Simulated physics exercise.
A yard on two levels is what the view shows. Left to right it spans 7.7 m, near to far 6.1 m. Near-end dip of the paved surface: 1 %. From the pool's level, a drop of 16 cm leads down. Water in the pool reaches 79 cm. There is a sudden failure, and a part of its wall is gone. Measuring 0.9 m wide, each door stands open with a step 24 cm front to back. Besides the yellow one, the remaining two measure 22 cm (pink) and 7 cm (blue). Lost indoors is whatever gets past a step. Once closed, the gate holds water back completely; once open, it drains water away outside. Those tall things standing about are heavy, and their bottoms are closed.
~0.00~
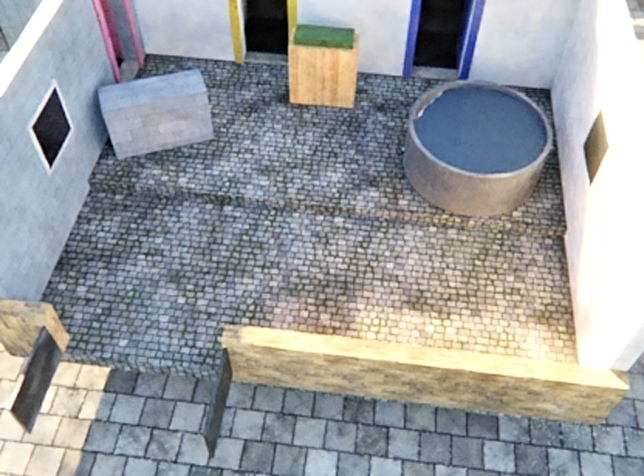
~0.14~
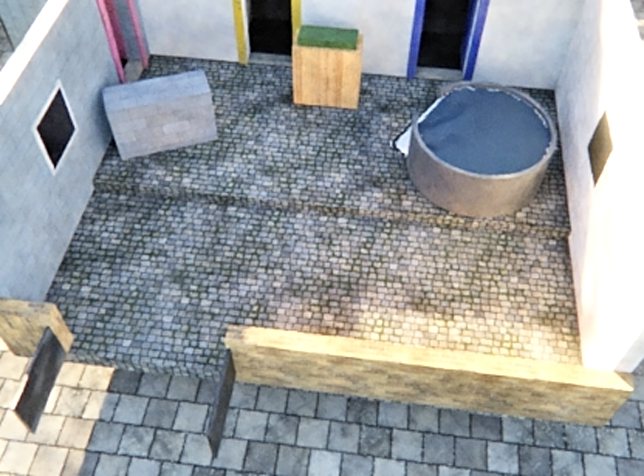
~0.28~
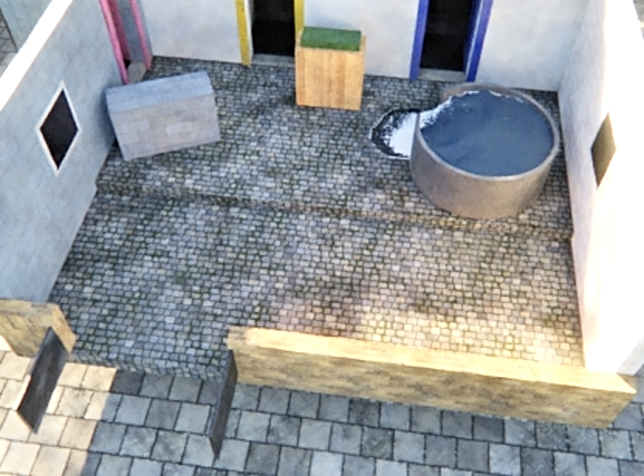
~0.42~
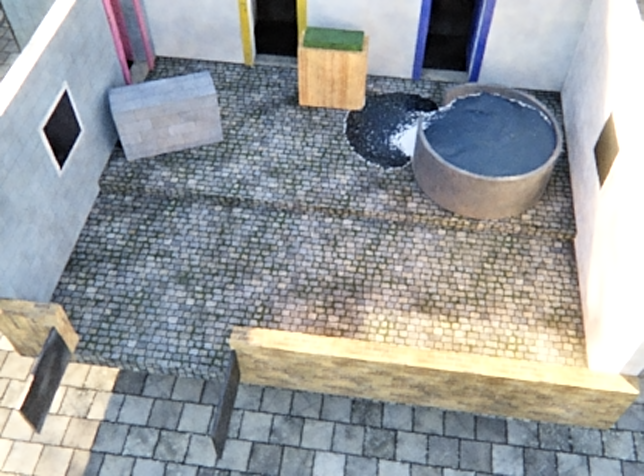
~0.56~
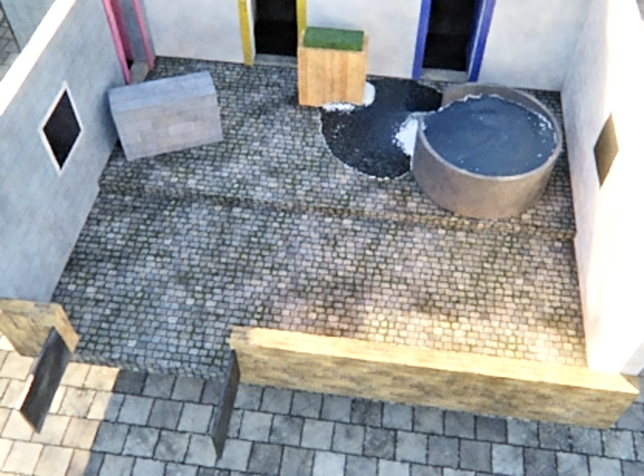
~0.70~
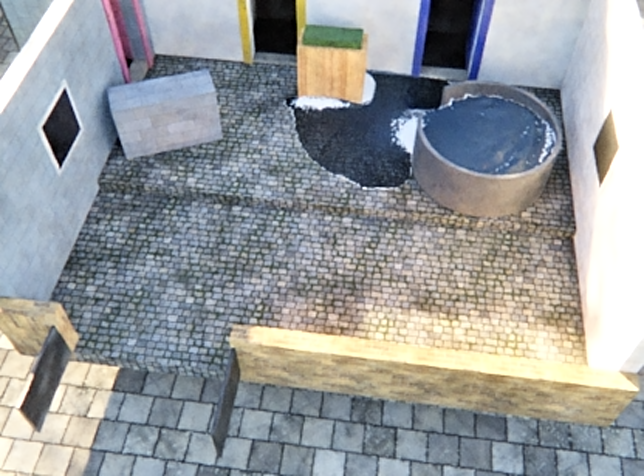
Walled cobbled courtyard with a round pool at right, water bursting from its left side and spreading left around a wooden box.
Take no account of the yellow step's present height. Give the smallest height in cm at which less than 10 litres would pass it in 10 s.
Roughly 11.5 cm.
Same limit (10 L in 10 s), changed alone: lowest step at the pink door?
At the pink door it takes roughly 27 centimetres.
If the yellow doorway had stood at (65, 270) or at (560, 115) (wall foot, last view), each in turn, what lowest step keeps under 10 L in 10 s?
In turn: Roughly 5.5 cm, roughly 10.5 cm.
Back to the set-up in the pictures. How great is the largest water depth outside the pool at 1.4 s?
41 cm.
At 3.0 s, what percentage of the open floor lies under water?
I'd say near 40 percent is wet.
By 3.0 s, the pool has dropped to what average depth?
I'd put it at some 39 centimetres on average.
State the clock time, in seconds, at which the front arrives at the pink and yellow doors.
Pink: 1.6 s; yellow: 1.2 s.
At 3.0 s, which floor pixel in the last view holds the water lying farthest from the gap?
Around (81, 231).
After 1.4 s water covers 25 % of the floor, deepest (41 cm) near (368, 77); 3 cm at the yellow door, 0 litres in over its 6 cm step.
After 3.0 s water covers 40 % of the floor, deepest (32 cm) near (146, 76); 9 cm at the yellow door, 3 litres in over its 6 cm step.
After 10.0 s water covers 85 % of the floor, deepest (12 cm) near (36, 331); 9 cm at the yellow door, 66 litres in over its 6 cm step.
At the yellow door as built, the water arrived by 1.2 s and peaked near 14 cm at 6.8 s.
Run again over the same 10 s with other heights there, 17 litres in over 10 cm, 3 litres over 14 cm. The limit of 10 litres is kept from about 11.5 cm up.
